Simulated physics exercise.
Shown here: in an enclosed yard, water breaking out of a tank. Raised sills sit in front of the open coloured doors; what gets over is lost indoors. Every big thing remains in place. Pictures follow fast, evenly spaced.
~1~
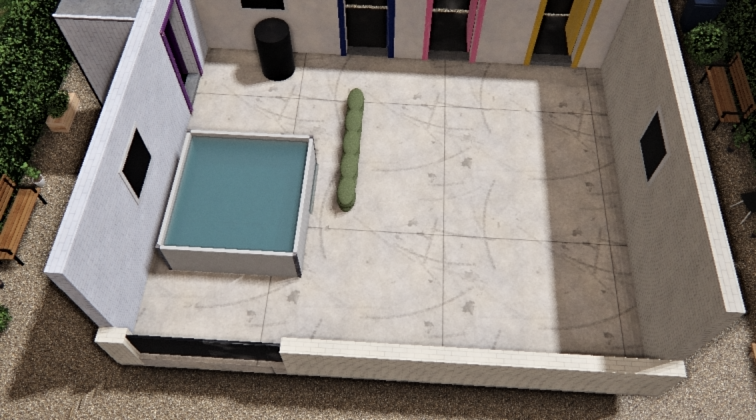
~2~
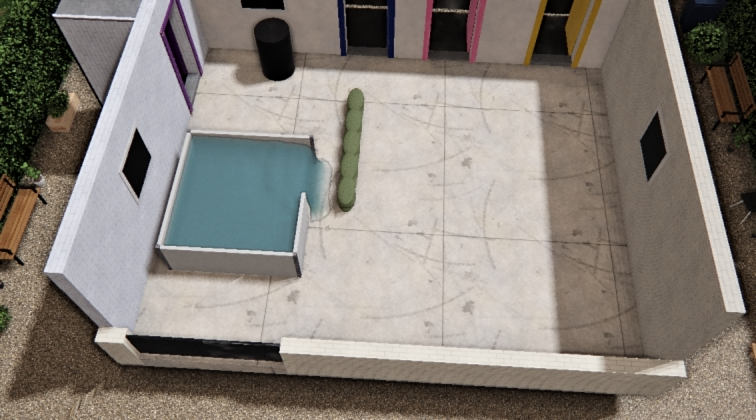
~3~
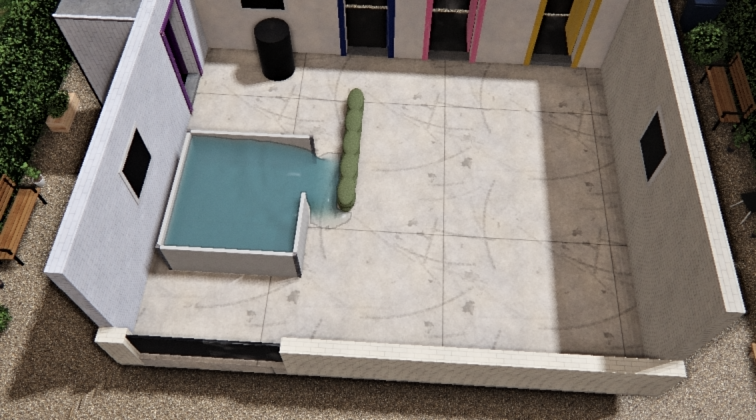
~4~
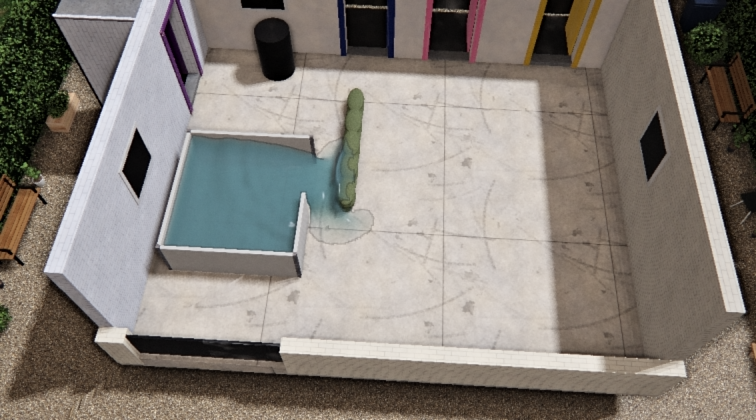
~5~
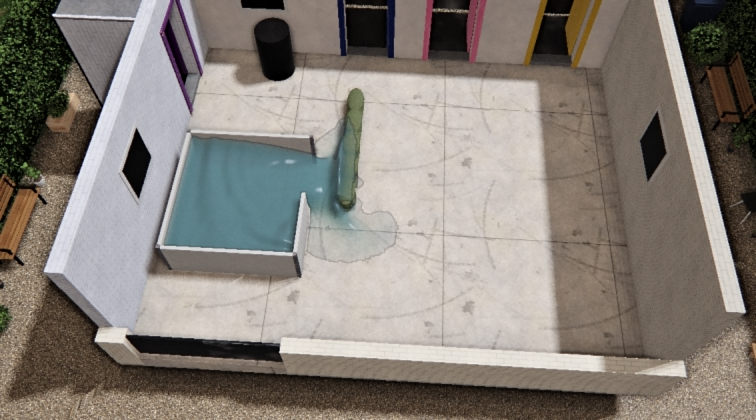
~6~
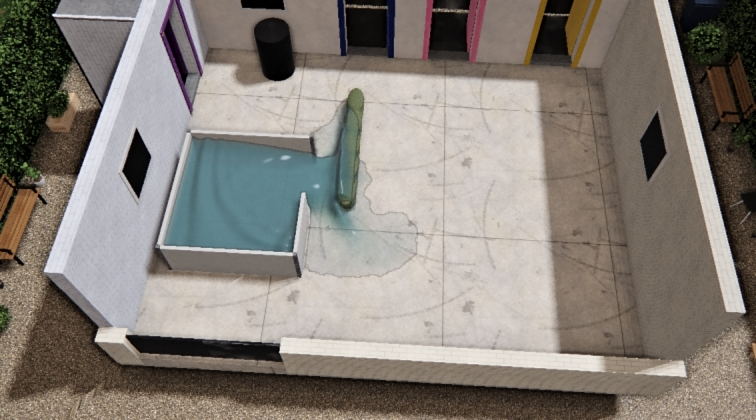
Water bursts through a gap in the right side of a pale-walled tank, meets a long green hedge-like barrier, and spreads around its near end in a thin, widening sheet across the floor. The enclosed, pale-paved yard is seen from high above by a still camera. Blue, pink and yellow doorways line the back, with a black cylinder at upper left.
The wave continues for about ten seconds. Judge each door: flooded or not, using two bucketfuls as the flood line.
The pink door is going to stay inside the allowance. The yellow door is going to stay inside the allowance. The blue door is going to overshoot the allowance. The purple door is going to stay inside the allowance.
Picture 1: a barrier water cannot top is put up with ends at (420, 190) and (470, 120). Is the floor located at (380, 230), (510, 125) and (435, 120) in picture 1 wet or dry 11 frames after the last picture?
Taking the points in the order given, they are inundated, high and dry and inundated.
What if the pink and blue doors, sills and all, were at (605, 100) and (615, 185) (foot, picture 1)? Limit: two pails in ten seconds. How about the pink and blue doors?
Pink: Gets flooded; blue: Gets flooded.
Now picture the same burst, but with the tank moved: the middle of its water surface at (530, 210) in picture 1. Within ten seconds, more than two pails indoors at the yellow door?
As far as I can tell, yellow gets swamped.
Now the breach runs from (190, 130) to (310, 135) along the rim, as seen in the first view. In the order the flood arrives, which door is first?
It's the purple door.
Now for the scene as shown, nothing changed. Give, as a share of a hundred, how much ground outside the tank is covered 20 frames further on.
Near 65 in a hundred.
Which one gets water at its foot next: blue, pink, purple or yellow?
The blue door.
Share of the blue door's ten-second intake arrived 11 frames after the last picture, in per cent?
Share at that point: Close to 10 in a hundred.
A moment on, water covers 30 % of the floor; the pink door not reached, the yellow door not reached, the blue door under two buckets in, the purple door not reached.
Next, water covers 50 % of the floor; the pink door not reached, the yellow door not reached, the blue door over two buckets in, the purple door not reached.
Then, water covers 65 % of the floor; the pink door wet at the sill, nothing in, the yellow door not reached, the blue door far over two buckets in, the purple door wet at the sill, nothing in.
Later, water covers 75 % of the floor; the pink door wet at the sill, nothing in, the yellow door wet at the sill, nothing in, the blue door far over two buckets in, the purple door under two buckets in.
In the end, water covers 90 % of the floor; the pink door wet at the sill, nothing in, the yellow door wet at the sill, nothing in, the blue door far over two buckets in, the purple door under two buckets in.
